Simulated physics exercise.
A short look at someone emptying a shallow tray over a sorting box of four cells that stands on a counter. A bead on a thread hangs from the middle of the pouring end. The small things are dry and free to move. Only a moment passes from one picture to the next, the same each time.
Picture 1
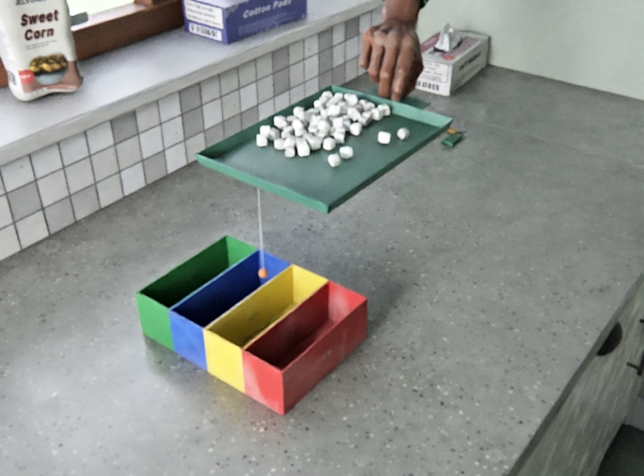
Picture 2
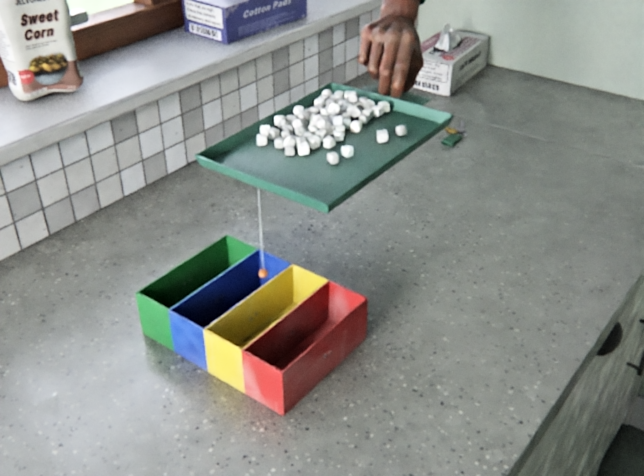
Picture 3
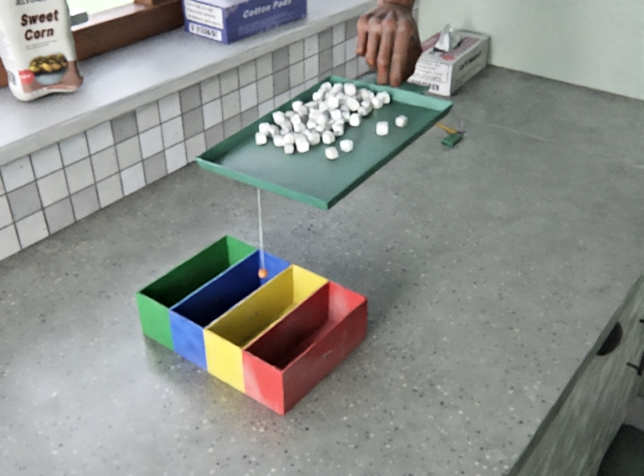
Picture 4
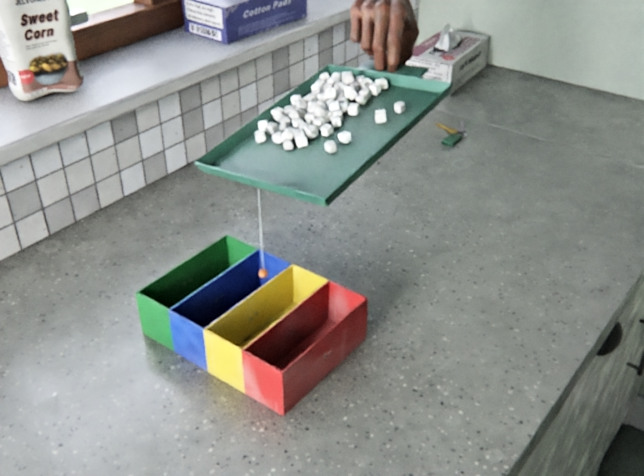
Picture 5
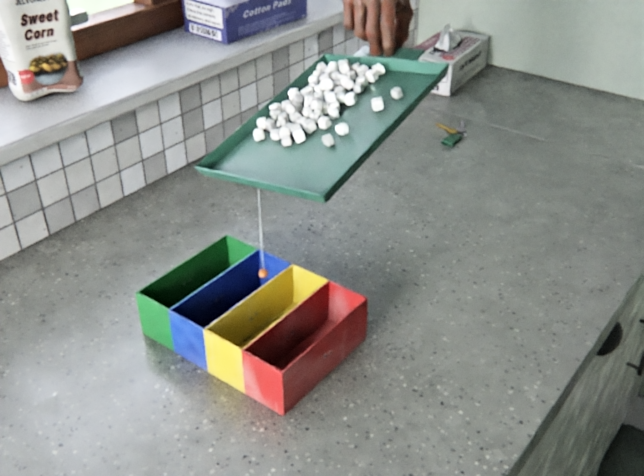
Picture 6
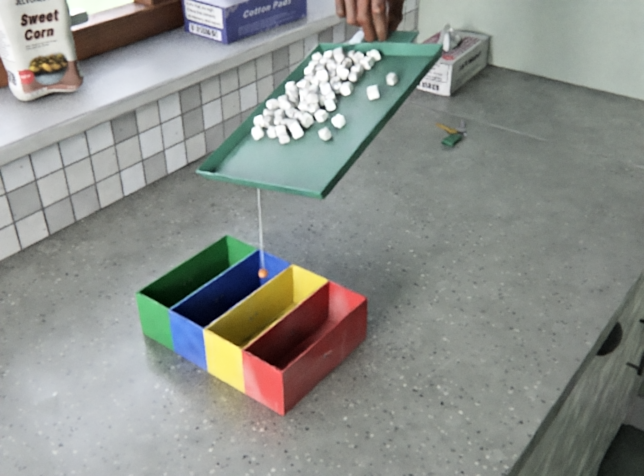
On a gray counter, a hand holds a green tray of white cubes above a box with green, blue, yellow and red cells, then raises the tray's far end, steepening its slant while the hanging bead stays still.
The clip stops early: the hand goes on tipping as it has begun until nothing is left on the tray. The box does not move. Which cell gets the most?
Most goes to the green cell.
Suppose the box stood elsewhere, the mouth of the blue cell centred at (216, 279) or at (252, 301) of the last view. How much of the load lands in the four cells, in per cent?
About 90 and 30 per cent.
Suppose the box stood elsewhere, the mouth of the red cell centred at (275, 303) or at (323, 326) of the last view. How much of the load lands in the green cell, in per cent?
First some 30, then 50 per cent.
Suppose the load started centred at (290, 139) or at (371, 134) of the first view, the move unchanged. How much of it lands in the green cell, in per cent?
The first gives 50 %, the second 60 %.
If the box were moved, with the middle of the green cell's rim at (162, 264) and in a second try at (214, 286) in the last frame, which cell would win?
First the cell in blue, then the green one.
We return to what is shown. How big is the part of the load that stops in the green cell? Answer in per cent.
Near 60 %.
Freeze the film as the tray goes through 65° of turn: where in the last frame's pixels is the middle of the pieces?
Near (228, 151).
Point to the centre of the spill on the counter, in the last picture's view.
Near (99, 280).
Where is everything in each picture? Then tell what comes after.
The first picture shows corners of the pouring end at (201, 154) and (327, 202), level; middle of the load at (325, 125), sugar cubes; bead on its thread at (263, 273); green cell at (155, 317); blue cell at (189, 336); yellow cell at (225, 357); red cell at (263, 379).
The second picture shows corners of the pouring end at (200, 154) and (327, 201), level; middle of the load at (325, 124).
The third picture shows corners of the pouring end at (200, 157) and (326, 199), tipped barely, lowest at the left corner; middle of the load at (324, 118).
The fourth picture shows corners of the pouring end at (200, 161) and (324, 195), tipped a little, lowest at the left corner; middle of the load at (323, 110).
The fifth picture shows corners of the pouring end at (200, 165) and (322, 192), tipped clearly, lowest at the left corner; middle of the load at (320, 102).
The sixth picture shows corners of the pouring end at (201, 169) and (319, 189), tipped clearly, lowest at the left corner; middle of the load at (317, 94); green cell at (155, 317); blue cell at (189, 336); yellow cell at (225, 357); red cell at (263, 379).
Soon, tray tipped steeply; most on the tray; a stray few in the green cell; a small part falling or outside the box.
A while on, tray tipped past a quarter turn; a stray few on the tray; about half in the green cell; a small part in the blue cell; a stray few in the yellow cell; about a third falling or outside the box.
Towards the end, tray tipped past a quarter turn; about two thirds in the green cell; a small part in the blue cell; a stray few in the yellow cell; about a quarter falling or outside the box.
Finally, tray tipped past a quarter turn; about two thirds in the green cell; a small part in the blue cell; a stray few in the yellow cell; none in the red cell; about a quarter outside the box.
